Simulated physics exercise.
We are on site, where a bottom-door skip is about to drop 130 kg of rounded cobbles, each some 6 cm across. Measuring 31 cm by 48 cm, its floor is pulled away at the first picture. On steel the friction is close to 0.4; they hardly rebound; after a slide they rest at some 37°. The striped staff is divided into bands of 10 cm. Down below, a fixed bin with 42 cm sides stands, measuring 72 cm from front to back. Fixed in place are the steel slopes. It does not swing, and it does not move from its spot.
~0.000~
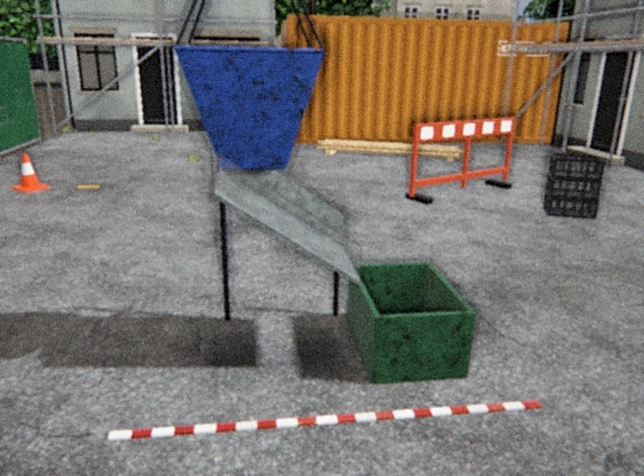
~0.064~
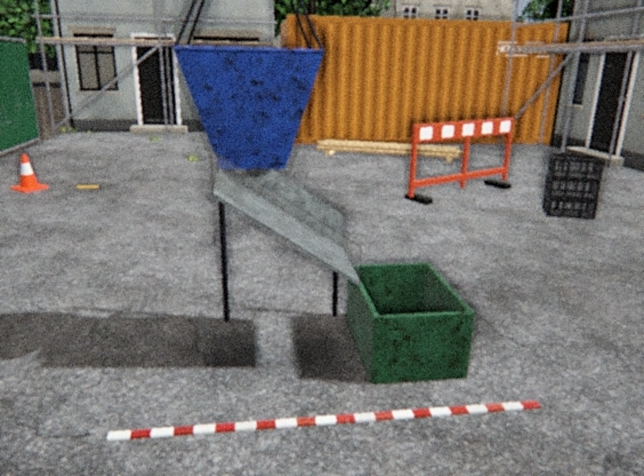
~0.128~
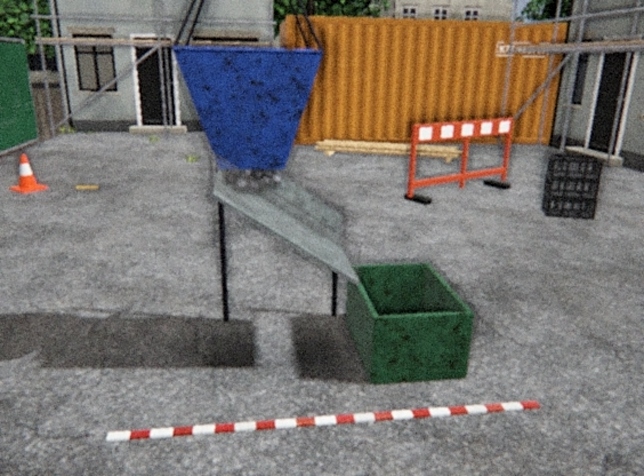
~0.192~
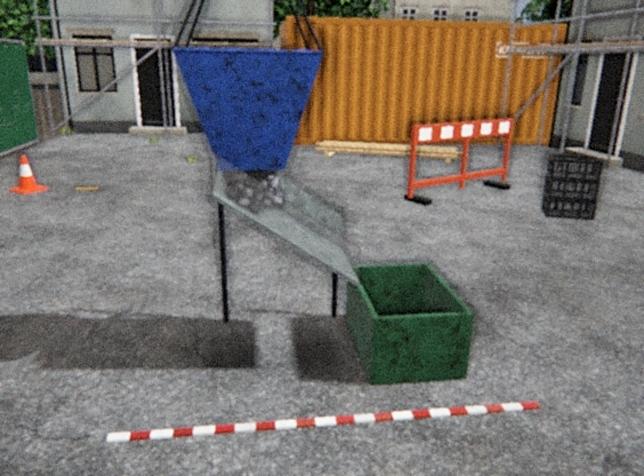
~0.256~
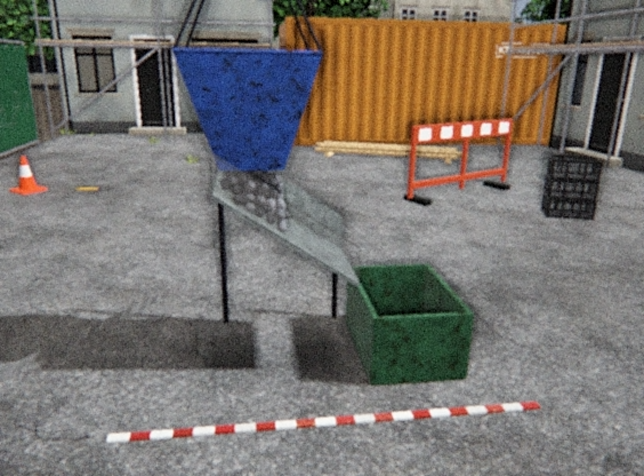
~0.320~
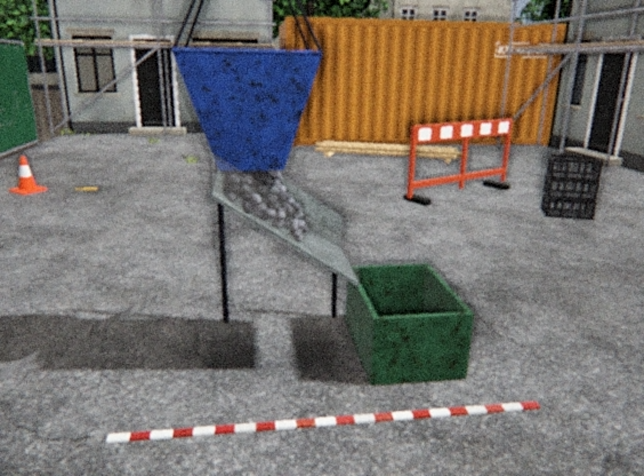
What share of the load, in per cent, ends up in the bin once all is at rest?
Roughly 100 %.
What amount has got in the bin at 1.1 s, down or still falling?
Roughly 50 percent by that time.
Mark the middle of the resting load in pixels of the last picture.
Near (404, 324).
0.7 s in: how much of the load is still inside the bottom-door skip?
Estimate: About 20 %.
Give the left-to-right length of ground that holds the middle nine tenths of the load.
Horizontal spread approx 50 cm.
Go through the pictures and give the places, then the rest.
In the first picture, the outlet is at (254, 159); nothing has dropped yet.
In the second picture, the outlet is at (253, 159); 2 % is out.
In the third picture, the outlet is at (252, 159); 10 % is out, the lowest stones still above the rim at (252, 179), 112 cm up.
In the fourth picture, the outlet is at (252, 160); 17 % is out, the lowest stones still above the rim at (254, 199), 100 cm up.
In the fifth picture, the outlet is at (252, 160); 26 % is out, the lowest stones still above the rim at (281, 216), 90 cm up.
In the sixth picture, the outlet is at (252, 160); 36 % is out, the lowest stones still above the rim at (297, 226), 84 cm up.
After 0.7 s, 20 % in the bottom-door skip, 64 % on the steel, 6 % falling or lying left of the bin, 10 % falling or lying in the bin; the stones farthest right are at (420, 331).
After 1.1 s, 0 % in the bottom-door skip, 44 % on the steel, 6 % falling or lying left of the bin, 51 % falling or lying in the bin; the stones farthest right are at (438, 336).
After 1.7 s, 0 % in the bottom-door skip, 1 % on the steel, 2 % falling or lying left of the bin, 97 % falling or lying in the bin; the stones farthest right are at (439, 325).
After 2.6 s, 0 % in the bottom-door skip, 100 % falling or lying in the bin; the stones farthest right are at (436, 321).
After 4.5 s, 0 % in the bottom-door skip, 100 % in the bin; the stones farthest right are at (436, 321).
